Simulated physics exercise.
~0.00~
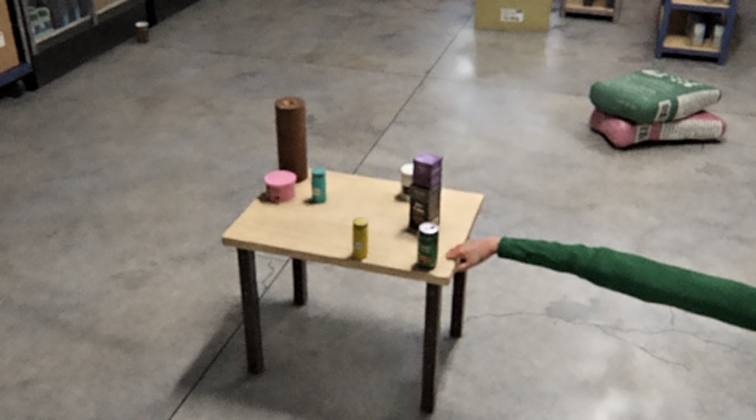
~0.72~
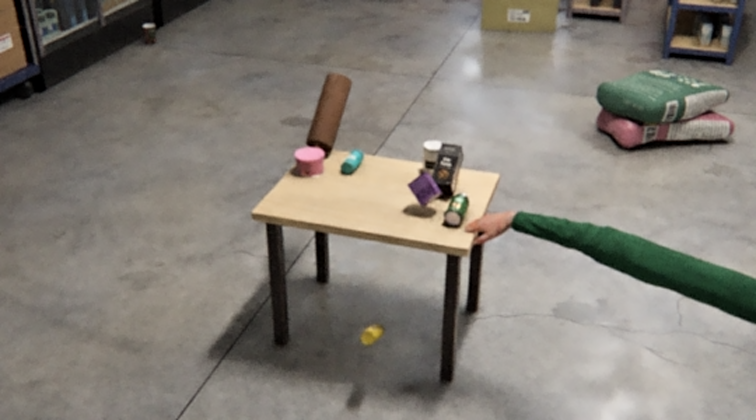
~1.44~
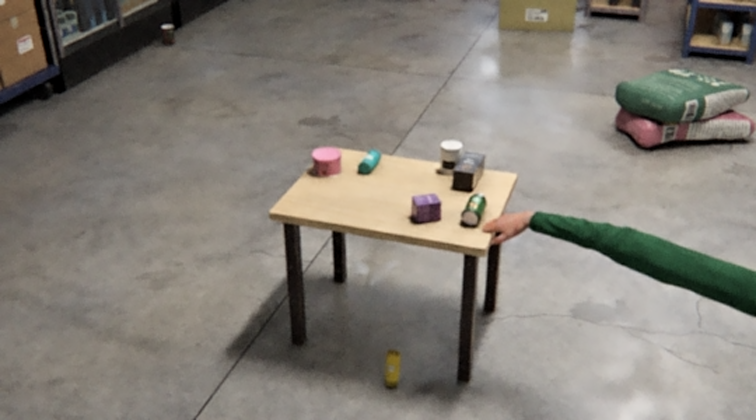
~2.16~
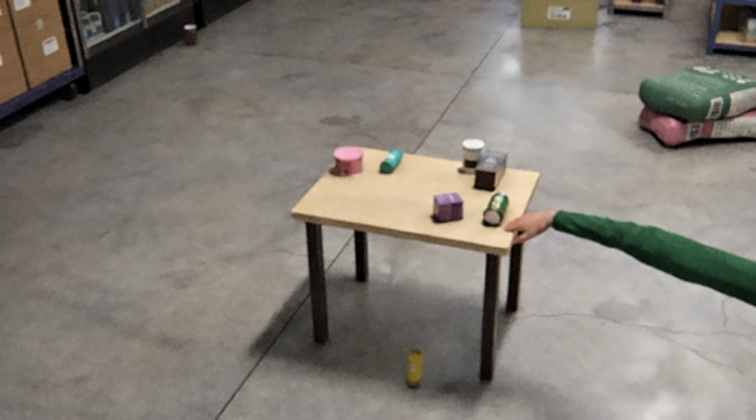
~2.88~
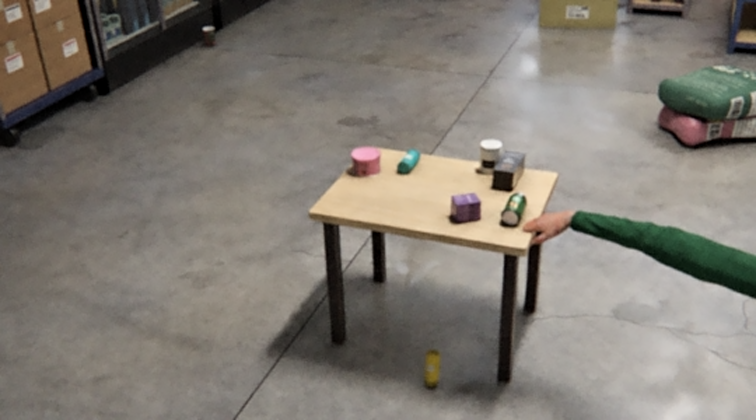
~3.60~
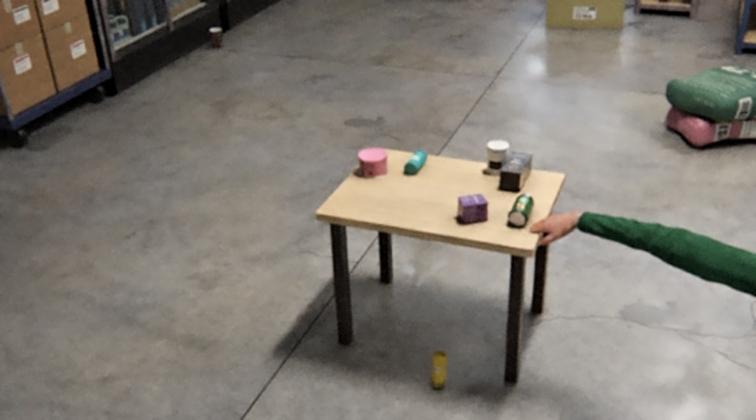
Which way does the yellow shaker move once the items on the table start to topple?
The yellow shaker moves down, dropping from the front of the table to the floor.
